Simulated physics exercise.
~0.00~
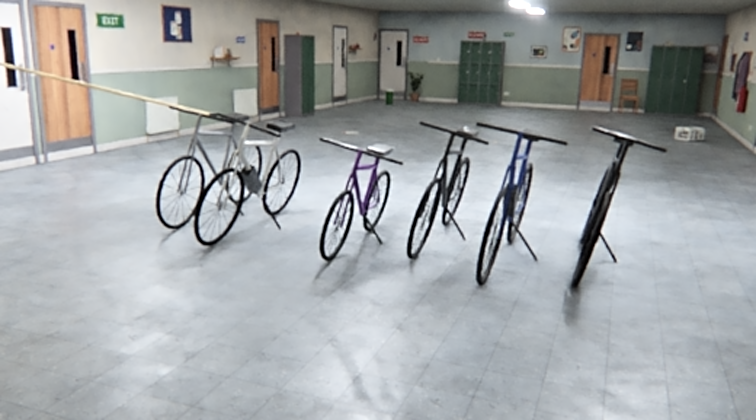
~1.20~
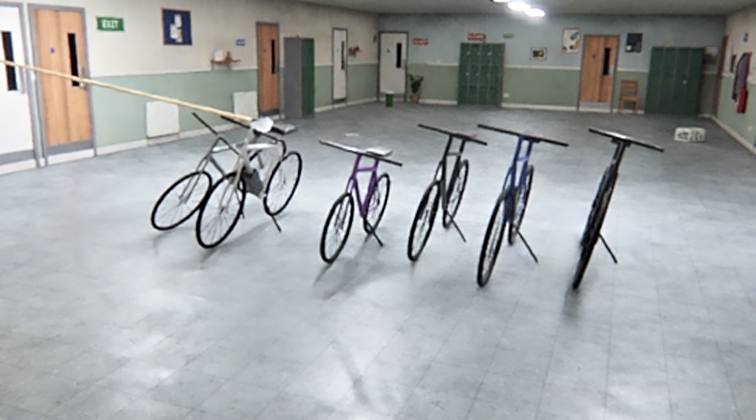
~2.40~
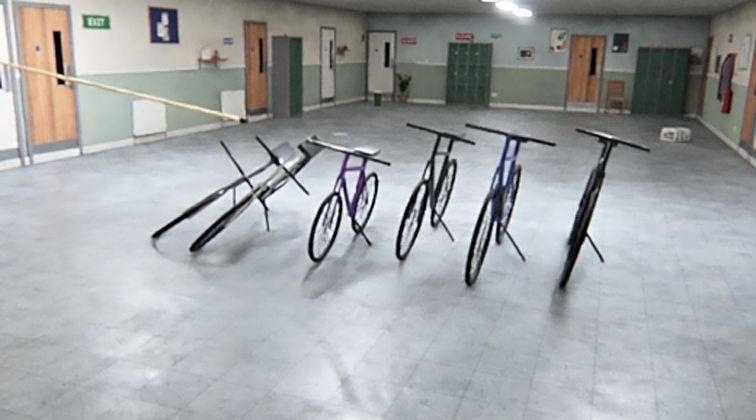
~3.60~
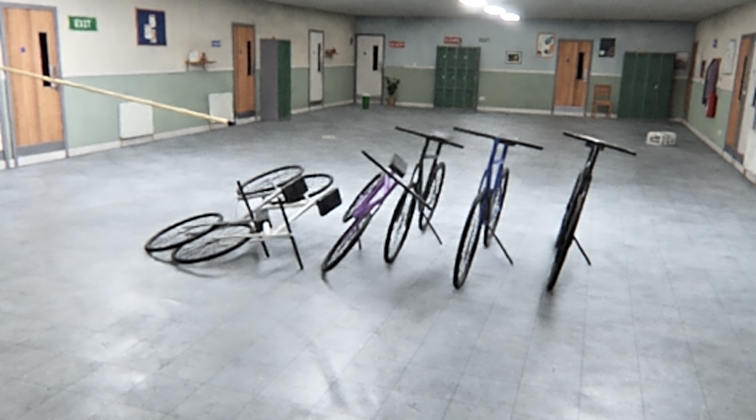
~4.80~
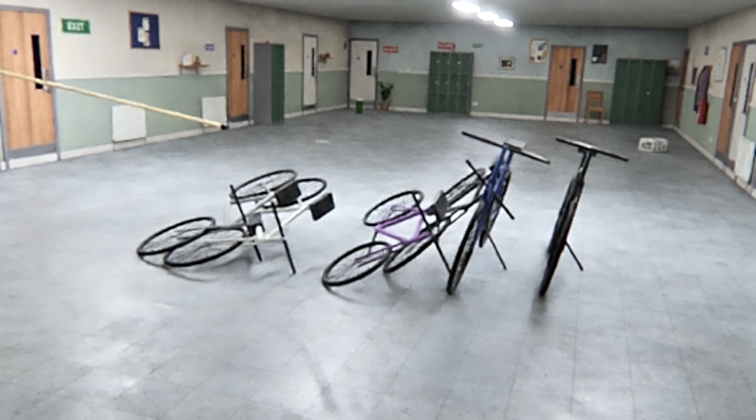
In a school hall, a pole tips the leftmost bicycle and several parked bicycles topple rightward in turn.
